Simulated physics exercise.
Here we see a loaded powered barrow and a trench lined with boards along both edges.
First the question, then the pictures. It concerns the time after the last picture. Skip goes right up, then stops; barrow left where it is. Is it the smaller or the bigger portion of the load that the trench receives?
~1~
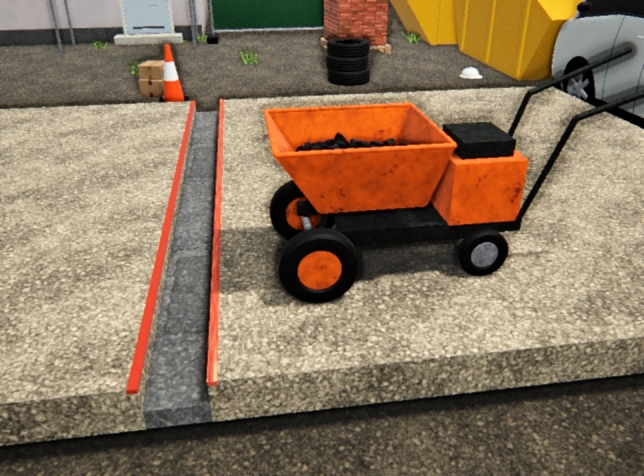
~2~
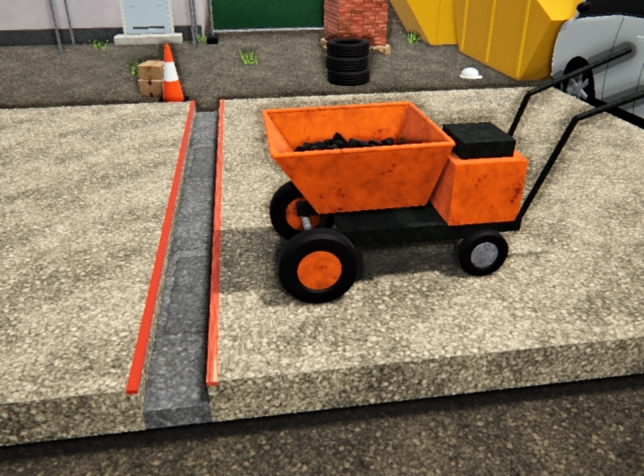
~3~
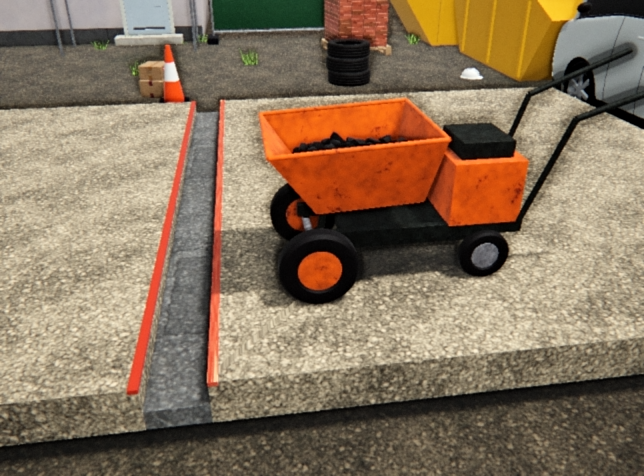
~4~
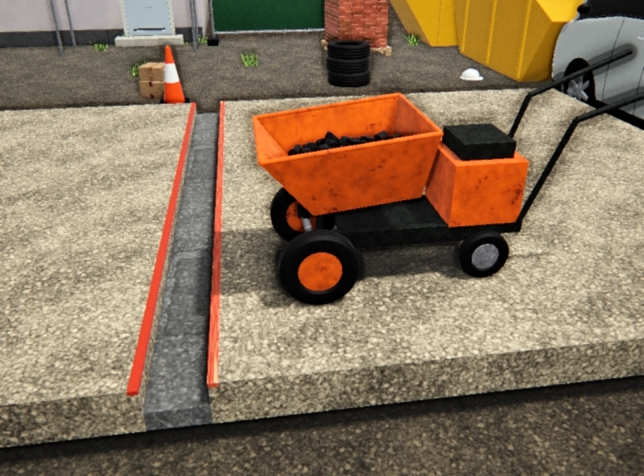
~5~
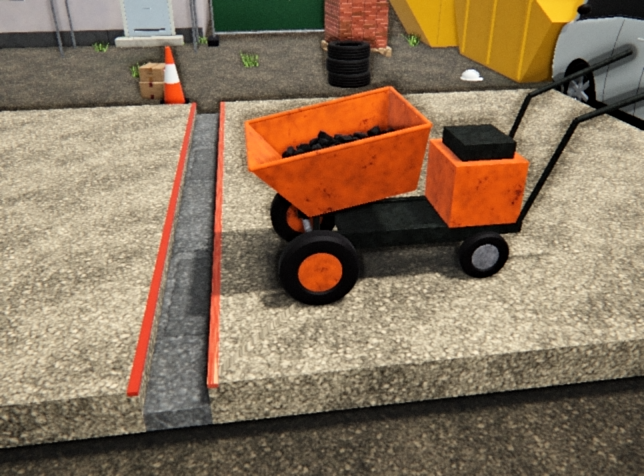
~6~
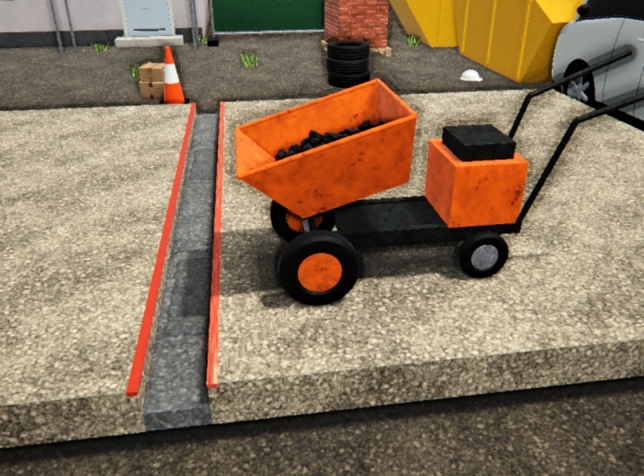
The load ends chiefly in the trench.
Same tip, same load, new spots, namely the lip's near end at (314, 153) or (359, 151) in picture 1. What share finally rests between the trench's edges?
In turn 80 and 40 in a hundred.
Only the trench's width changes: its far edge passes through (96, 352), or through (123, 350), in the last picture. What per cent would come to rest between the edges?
I'd put it near 100 in a hundred, then near 90 in a hundred.
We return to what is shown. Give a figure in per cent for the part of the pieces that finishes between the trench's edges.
It works out to roughly 70 percent of the load.
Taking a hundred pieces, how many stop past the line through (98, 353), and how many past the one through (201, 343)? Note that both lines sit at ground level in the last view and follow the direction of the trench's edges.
About 10 and 80 %.
Shortly afterwards, skip tipped steeply; the whole lot in the skip.
Next, skip tipped right over; the bulk in the skip; a little in or heaped over the trench.
Some moments later, skip tipped right over; near a quarter in the skip; near two thirds in or heaped over the trench; near a quarter beyond it.
In the end, skip tipped right over; a little in the skip; near two thirds in or heaped over the trench; near a quarter beyond it.
